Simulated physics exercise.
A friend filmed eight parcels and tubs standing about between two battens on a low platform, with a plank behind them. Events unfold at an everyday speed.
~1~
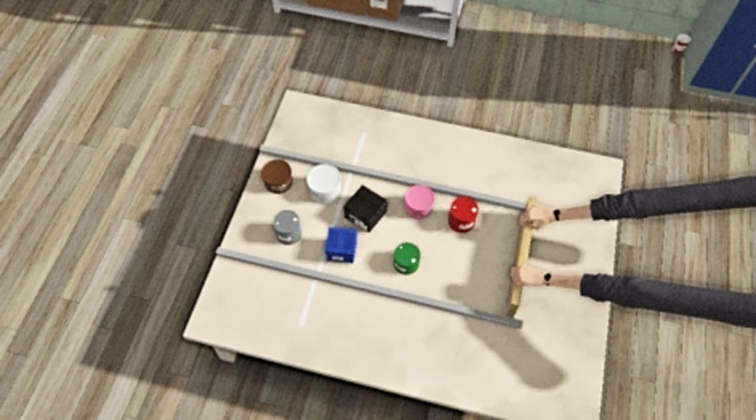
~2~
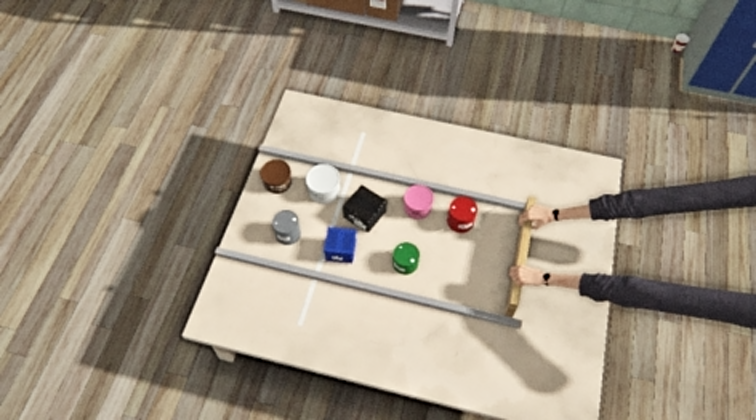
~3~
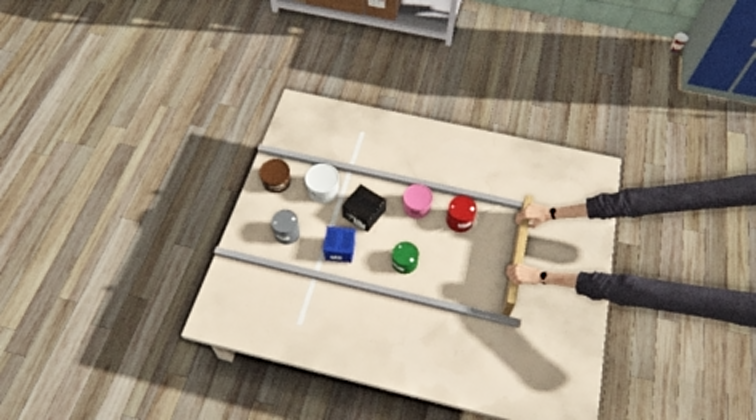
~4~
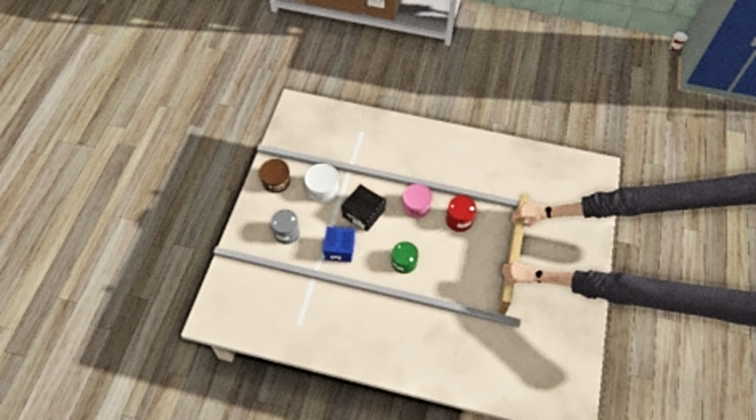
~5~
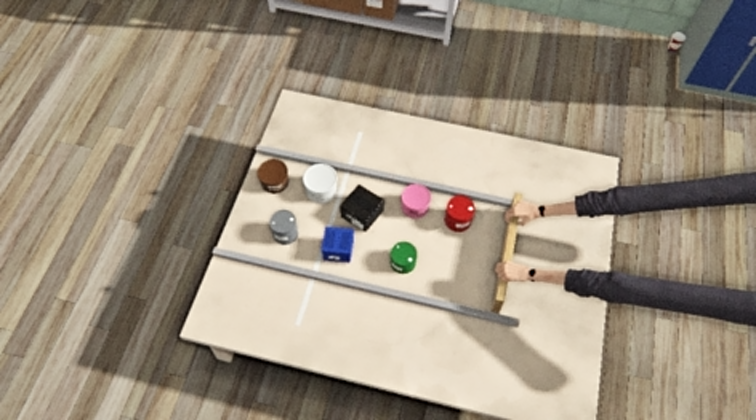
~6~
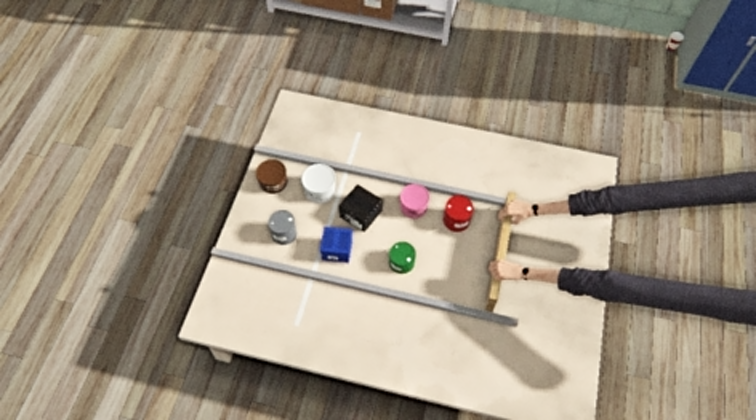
Plank held by two hands sliding slowly left between two battens, with eight coloured tubs and parcels standing in front of it.
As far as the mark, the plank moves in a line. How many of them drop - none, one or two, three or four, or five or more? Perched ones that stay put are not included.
The count of those that drop is none.
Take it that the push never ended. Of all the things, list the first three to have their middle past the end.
Listed earliest first: Brown pail, grey canister, white pail.
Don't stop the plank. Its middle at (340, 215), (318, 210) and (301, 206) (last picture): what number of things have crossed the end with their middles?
0, 1, 1.
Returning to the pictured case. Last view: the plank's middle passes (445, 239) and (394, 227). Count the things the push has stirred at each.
By the first moment it's 2, by the second it's 4.
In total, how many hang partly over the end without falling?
My count gives 1.
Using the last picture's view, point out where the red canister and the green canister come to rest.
For the red canister it's (325, 188), and for the green canister it's (308, 243).
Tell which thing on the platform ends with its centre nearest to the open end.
It's the brown pail that ends nearest.
Soon after, none off yet; brown pail at rest near (272, 177); grey canister at rest near (283, 228); white pail at rest near (320, 184).
At rest, the number that fall off is zero.
